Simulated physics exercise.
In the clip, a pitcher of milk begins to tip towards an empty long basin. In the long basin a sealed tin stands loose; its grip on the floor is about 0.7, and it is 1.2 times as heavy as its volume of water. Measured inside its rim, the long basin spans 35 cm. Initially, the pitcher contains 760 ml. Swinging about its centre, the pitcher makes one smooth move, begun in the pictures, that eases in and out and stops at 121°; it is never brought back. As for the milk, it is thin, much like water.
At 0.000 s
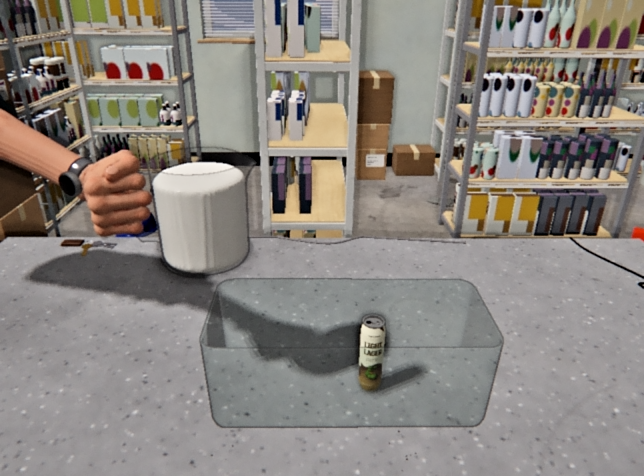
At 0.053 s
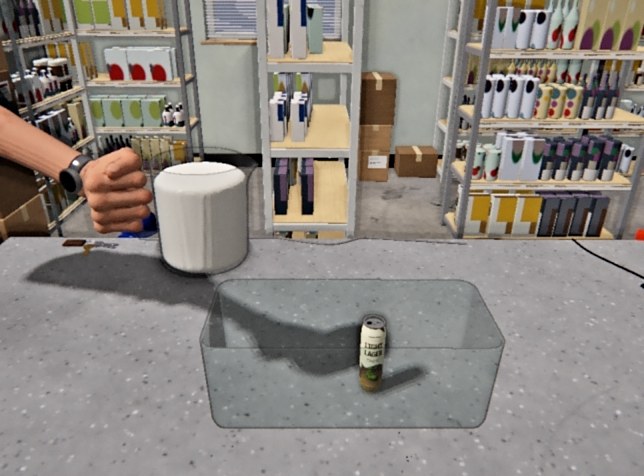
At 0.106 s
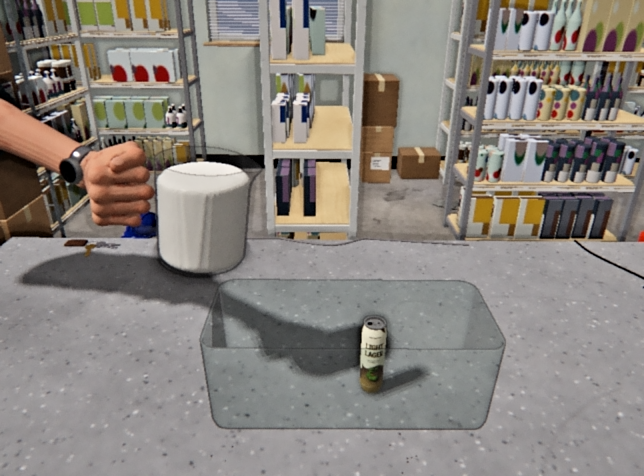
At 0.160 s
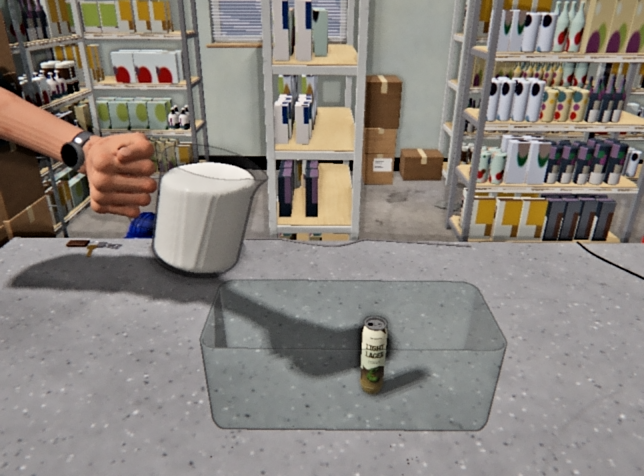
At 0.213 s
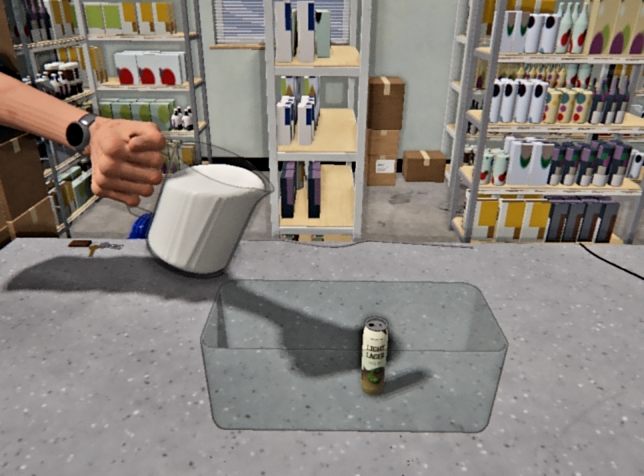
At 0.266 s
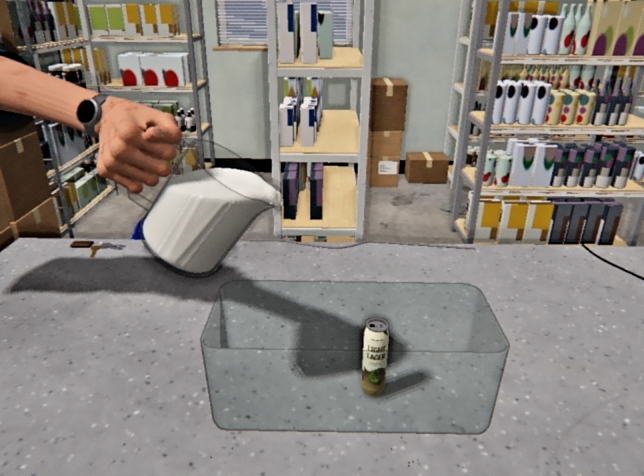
White pitcher tilting gradually to the right beneath a fist, beside a clear, long basin with a tin standing inside.
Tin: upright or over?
Upright.
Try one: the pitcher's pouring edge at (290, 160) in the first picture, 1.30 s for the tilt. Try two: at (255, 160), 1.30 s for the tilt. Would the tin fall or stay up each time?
Trial 1 - tin tips; trial 2 - tin stays standing.
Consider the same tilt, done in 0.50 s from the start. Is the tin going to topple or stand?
Result: Tin upright.
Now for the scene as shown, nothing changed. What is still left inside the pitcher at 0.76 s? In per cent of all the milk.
Remaining share: Approx. 6 %.
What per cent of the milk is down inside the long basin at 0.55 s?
I reckon close to 24 percent of it.
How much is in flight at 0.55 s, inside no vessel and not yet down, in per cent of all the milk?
Around 28 percent.
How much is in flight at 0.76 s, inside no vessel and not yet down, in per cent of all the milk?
About 7 percent.
By 0.55 s the tilt is 105° and 49 per cent is still to pour; the tin stands where it began.
By 0.76 s the tilt is 121° and 6 per cent is still to pour; the tin stands where it began.
By 0.98 s the tilt is 121° and 0 per cent is still to pour; the tin stands where it began.
By 1.22 s the tilt is 121° and 0 per cent is still to pour; the tin stands where it began.
At rest the tin stands where it began.
